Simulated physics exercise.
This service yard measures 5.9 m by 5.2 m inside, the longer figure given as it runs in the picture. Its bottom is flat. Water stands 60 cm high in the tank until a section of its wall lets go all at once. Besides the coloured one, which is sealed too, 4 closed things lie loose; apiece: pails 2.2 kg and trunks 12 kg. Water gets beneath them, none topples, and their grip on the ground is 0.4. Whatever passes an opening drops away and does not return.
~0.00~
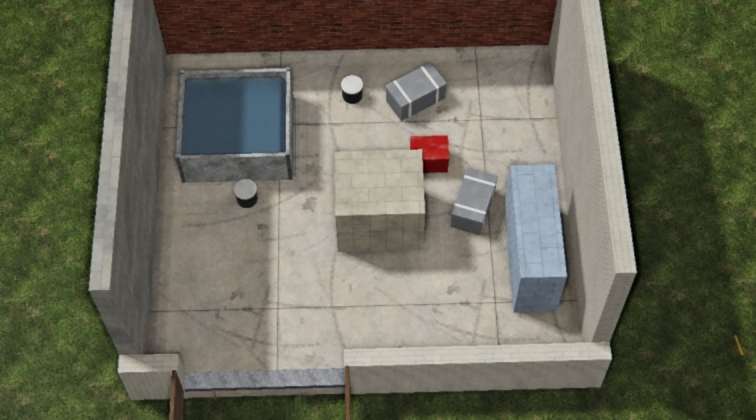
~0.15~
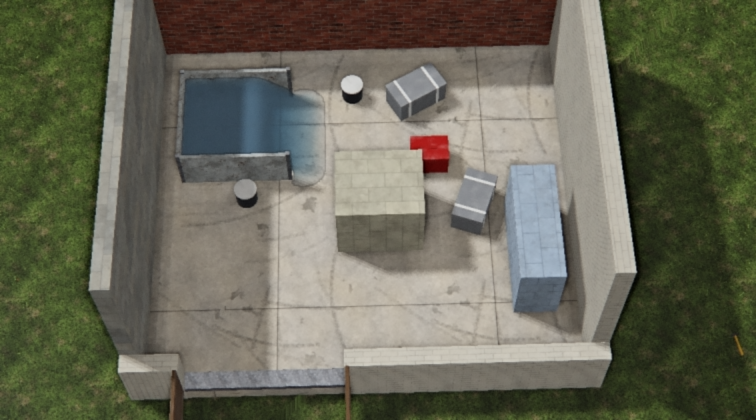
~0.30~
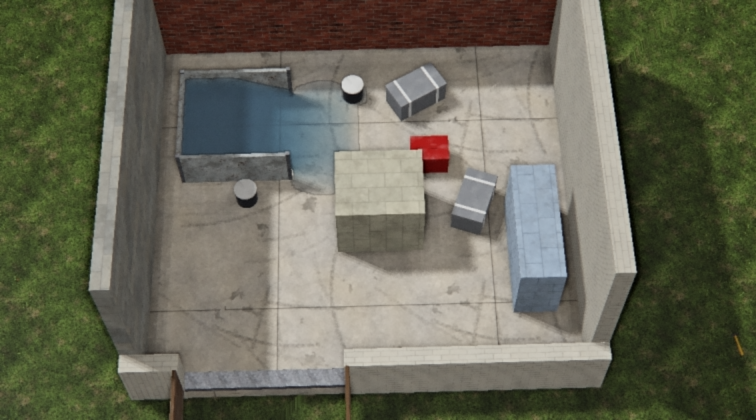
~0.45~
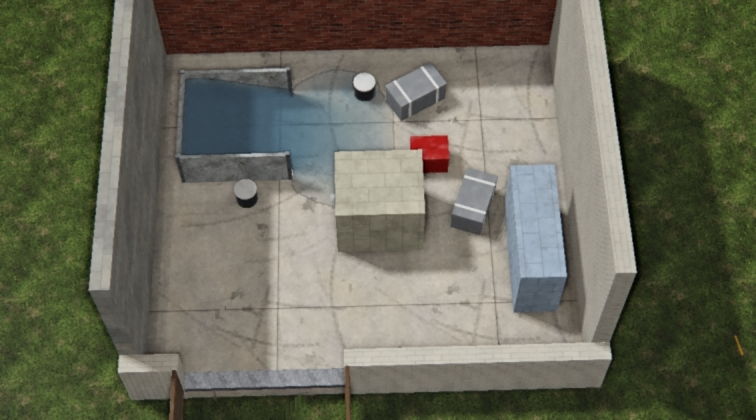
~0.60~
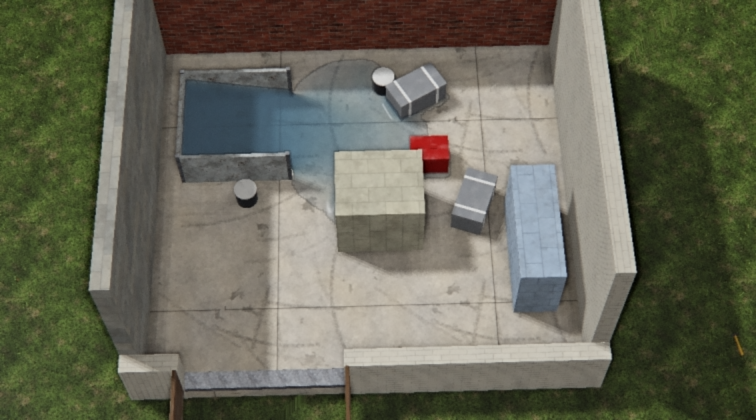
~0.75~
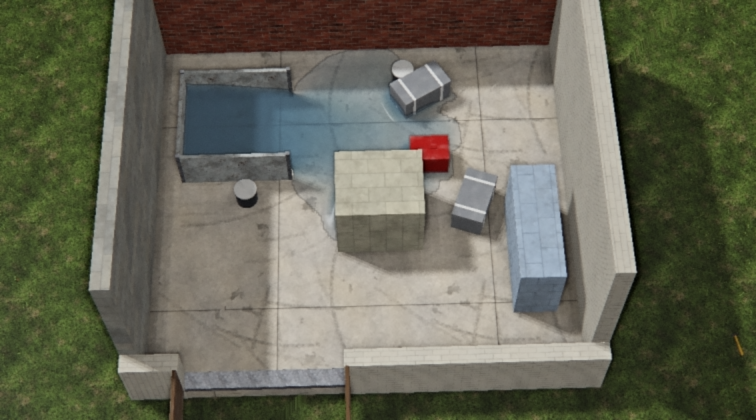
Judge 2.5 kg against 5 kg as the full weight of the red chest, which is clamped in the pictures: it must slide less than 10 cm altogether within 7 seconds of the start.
Verdict: Neither weight holds it.
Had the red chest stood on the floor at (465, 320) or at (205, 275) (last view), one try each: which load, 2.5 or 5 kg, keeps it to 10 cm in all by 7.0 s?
In that order: Neither holds; either load holds.
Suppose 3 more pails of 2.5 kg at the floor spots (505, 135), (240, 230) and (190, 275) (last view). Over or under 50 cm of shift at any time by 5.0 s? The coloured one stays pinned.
In that order: Over, less, short of it.
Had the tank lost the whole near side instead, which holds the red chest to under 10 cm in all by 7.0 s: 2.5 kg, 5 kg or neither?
Then the smaller load will do.
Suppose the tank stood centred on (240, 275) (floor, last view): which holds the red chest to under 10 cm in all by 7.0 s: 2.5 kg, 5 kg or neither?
In that case neither load is enough.
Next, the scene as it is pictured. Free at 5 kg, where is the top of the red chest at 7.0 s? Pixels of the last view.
Around (548, 177).
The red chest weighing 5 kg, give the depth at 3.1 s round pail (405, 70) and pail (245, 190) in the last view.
About 22 and 0 cm.
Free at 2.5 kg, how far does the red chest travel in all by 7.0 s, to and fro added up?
About 200 cm.
After 1.4 s the red chest would be 154 cm from its start with 2.5 kg and 135 cm from its start with 5 kg; 5 cm of water round it then.
After 3.1 s the red chest would be 176 cm from its start with 2.5 kg and 174 cm from its start with 5 kg; 15 cm of water round it then.
After 4.9 s the red chest would be 176 cm from its start with 2.5 kg and 174 cm from its start with 5 kg; 10 cm of water round it then.
After 7.0 s the red chest would be 176 cm from its start with 2.5 kg and 174 cm from its start with 5 kg; 5 cm of water round it then.
